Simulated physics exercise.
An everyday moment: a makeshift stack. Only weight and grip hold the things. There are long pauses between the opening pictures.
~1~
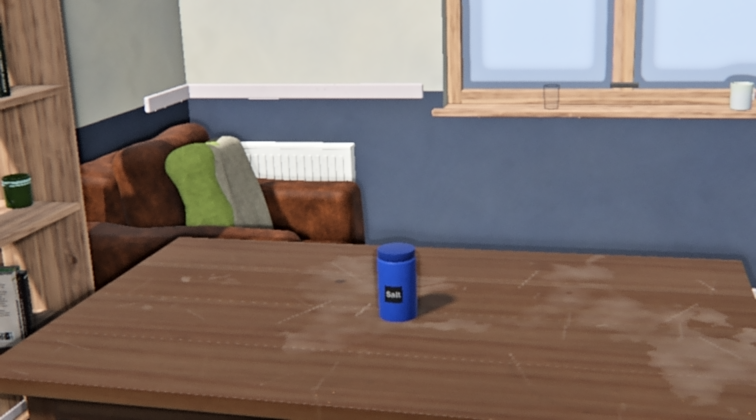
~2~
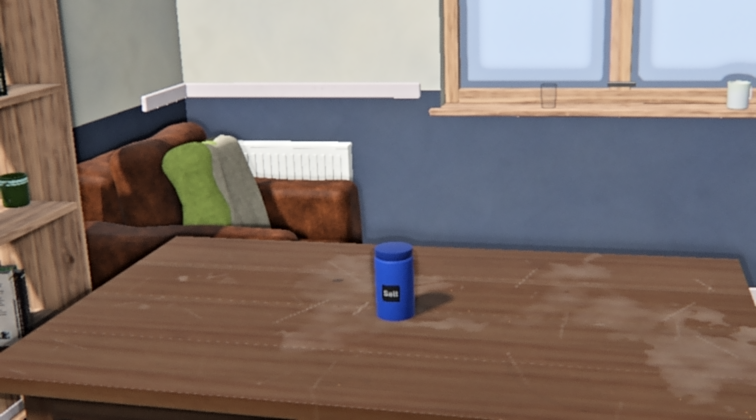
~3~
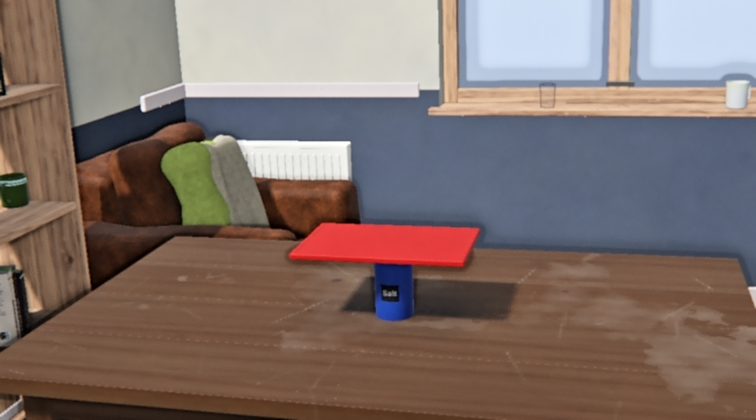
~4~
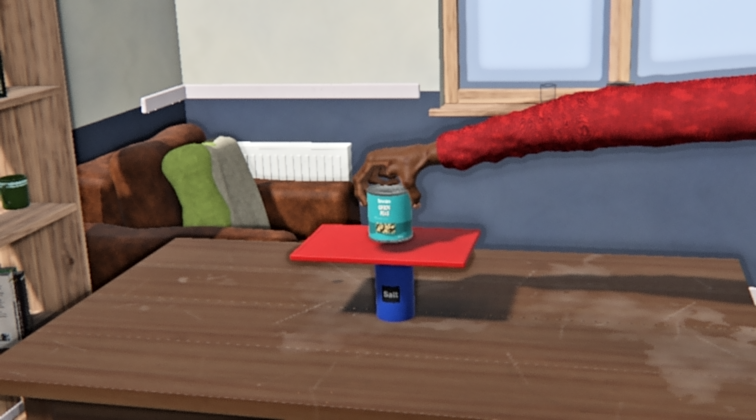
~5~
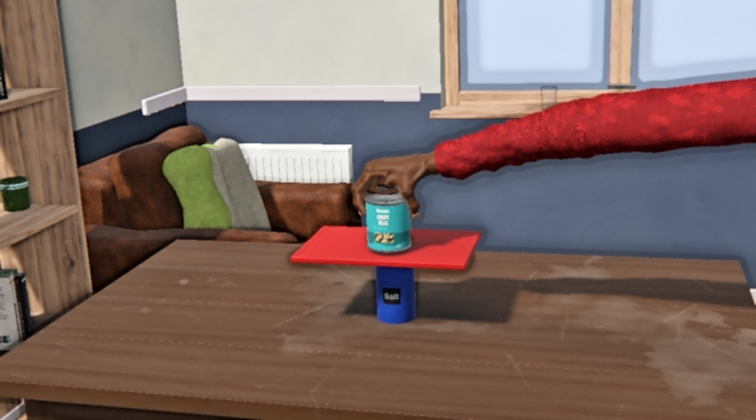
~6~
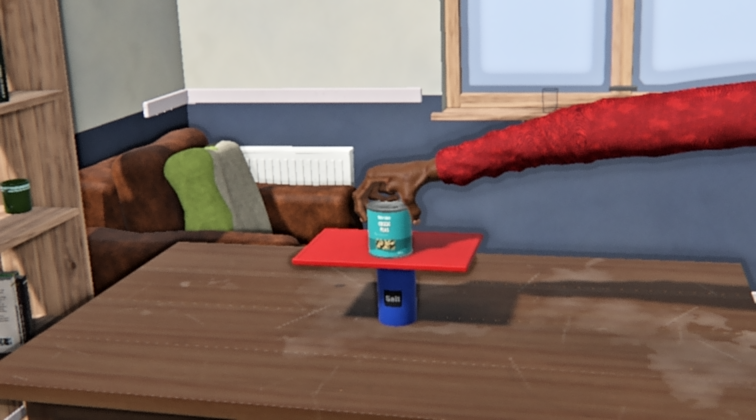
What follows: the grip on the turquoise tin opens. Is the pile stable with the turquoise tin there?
It stays up.
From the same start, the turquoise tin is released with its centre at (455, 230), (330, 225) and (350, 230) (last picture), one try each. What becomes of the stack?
First, it loses its balance; second, it loses its balance; third, it comes apart.
Then, 0.20 s after the last picture, nothing has stirred.
Then, 0.40 s after the last picture, turquoise tin resting near (390, 229).
At rest, all 3 in place. Seen from the same camera at the end, turquoise tin near (390, 229). The stack keeps its balance.
